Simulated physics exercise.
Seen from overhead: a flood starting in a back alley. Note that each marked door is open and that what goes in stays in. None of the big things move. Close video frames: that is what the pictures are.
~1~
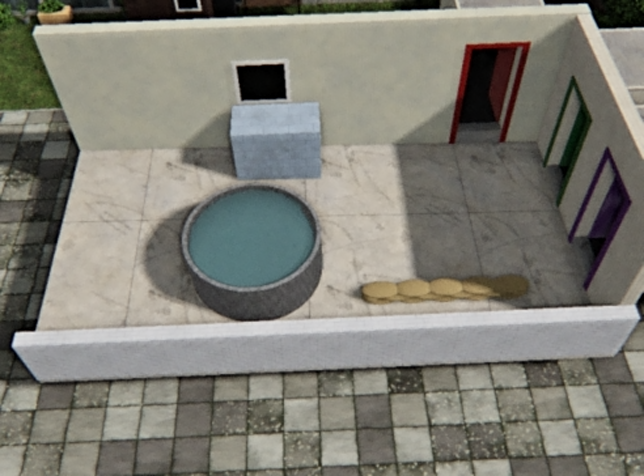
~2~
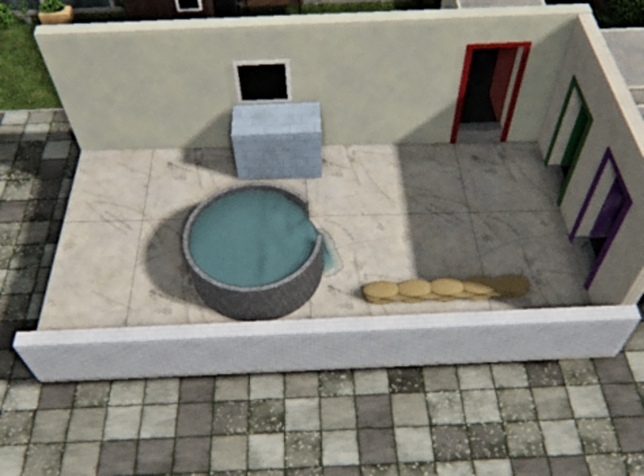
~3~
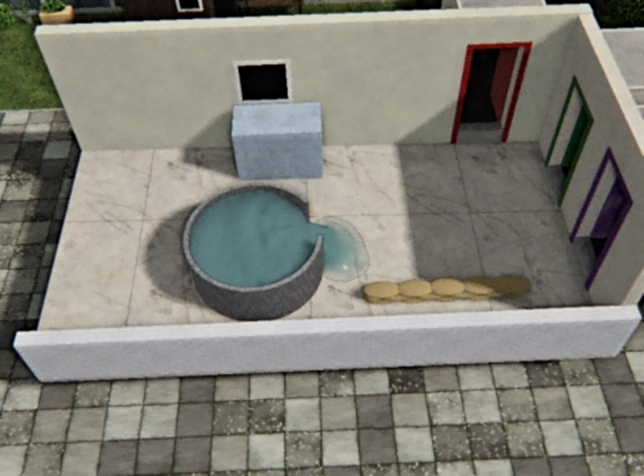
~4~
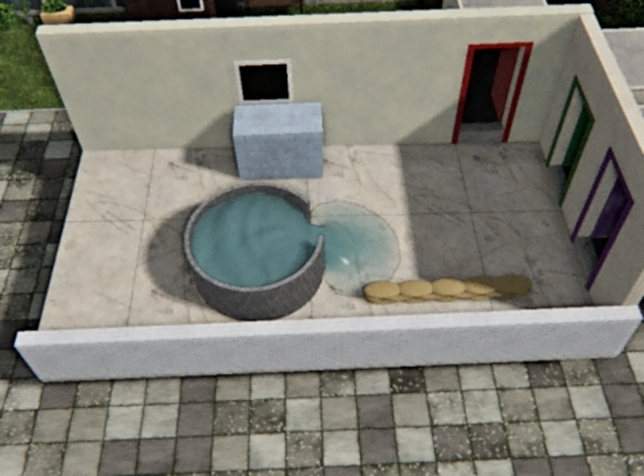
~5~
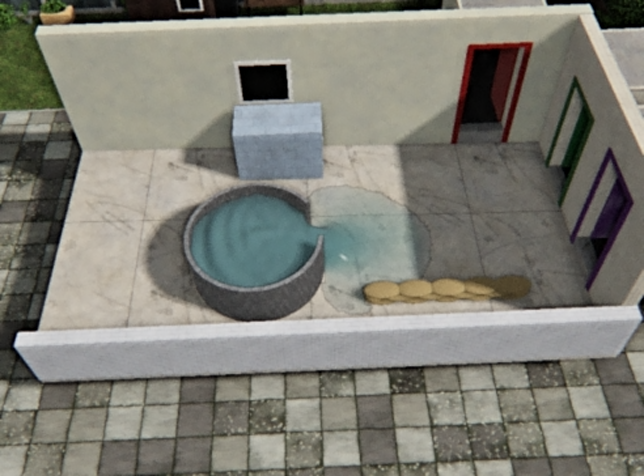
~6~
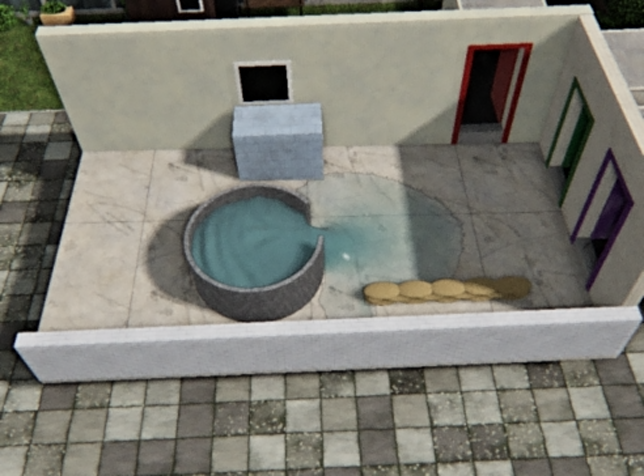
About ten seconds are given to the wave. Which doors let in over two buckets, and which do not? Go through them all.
Red door - not over two, purple door - over two buckets, green door - over two buckets.
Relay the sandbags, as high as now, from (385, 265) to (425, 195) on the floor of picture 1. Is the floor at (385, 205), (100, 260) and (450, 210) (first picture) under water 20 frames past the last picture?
Taking them as given, you'd find inundated, unwetted and unwetted.
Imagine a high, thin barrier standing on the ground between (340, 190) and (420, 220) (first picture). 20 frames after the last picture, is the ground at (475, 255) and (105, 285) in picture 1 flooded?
Result by location - first soaked, second parched.
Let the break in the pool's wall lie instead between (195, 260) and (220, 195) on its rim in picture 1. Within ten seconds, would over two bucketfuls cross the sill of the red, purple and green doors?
Red door: Below, purple door: Below, green door: Below.
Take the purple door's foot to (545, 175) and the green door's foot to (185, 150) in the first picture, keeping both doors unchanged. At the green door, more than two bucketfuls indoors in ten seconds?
Put simply, the green door stays beneath the mark.
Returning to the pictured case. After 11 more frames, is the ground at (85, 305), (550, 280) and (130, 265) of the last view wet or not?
First spot not wet, second soaked, third not wet.
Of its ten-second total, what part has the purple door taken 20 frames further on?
Share by then: 80 in a hundred.
A moment on, water covers 40 % of the floor; the red door wet at the sill, nothing in, the purple door wet at the sill, nothing in, the green door wet at the sill, nothing in.
Next, water covers 45 % of the floor; the red door wet at the sill, nothing in, the purple door over two buckets in, the green door over two buckets in.
Then, water covers 50 % of the floor; the red door wet at the sill, nothing in, the purple door far over two buckets in, the green door far over two buckets in.
Later, water covers 55 % of the floor; the red door wet at the sill, nothing in, the purple door far over two buckets in, the green door far over two buckets in.
In the end, water covers 65 % of the floor; the red door wet at the sill, nothing in, the purple door far over two buckets in, the green door far over two buckets in.
